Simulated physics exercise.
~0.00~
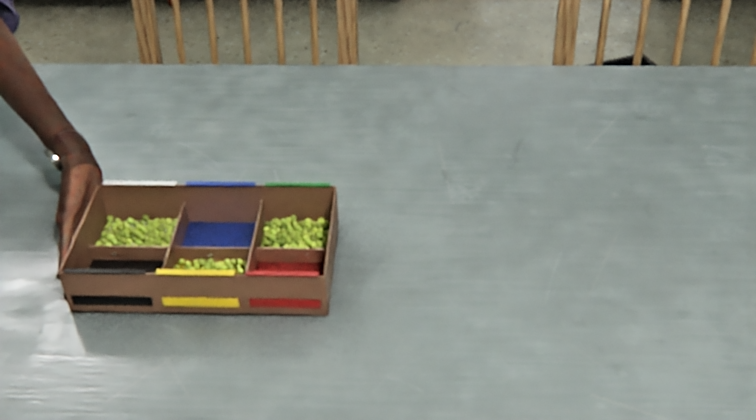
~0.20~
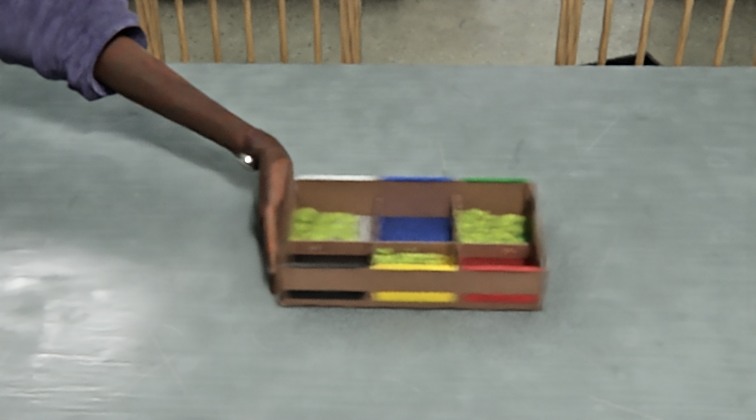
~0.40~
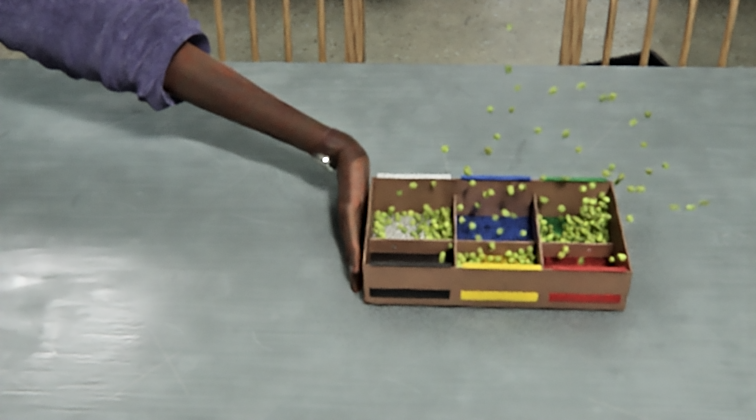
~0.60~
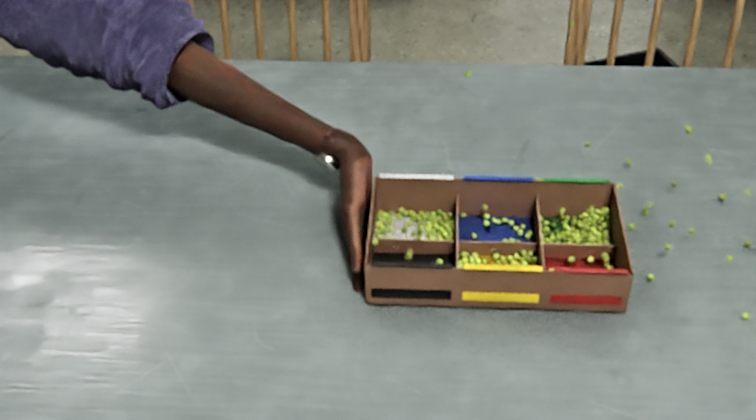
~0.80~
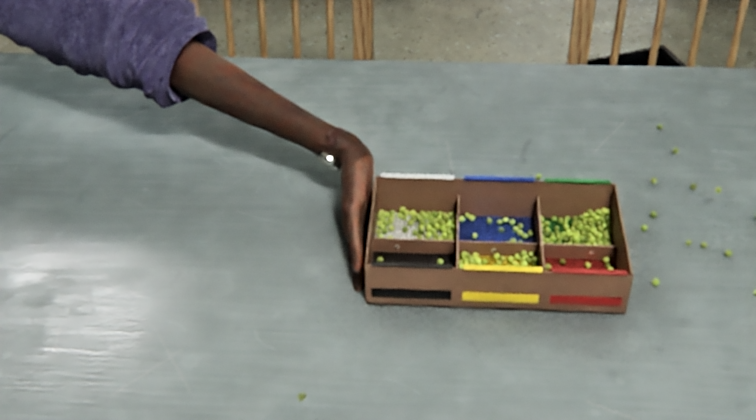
At first, a hand rests against the left side of a brown divided tray on a grey table, with small green peas heaped in the white, yellow and green sections. The hand pushes the tray quickly to the right, keeping it flat on the tabletop. Then the tray stops abruptly, and peas fly up and forward, scattering over the dividers and past the right side. Some drop into the blue and red sections, while others land on the table. At the end, the tray sits still against the hand, most peas still in their original sections and a few strewn outside.
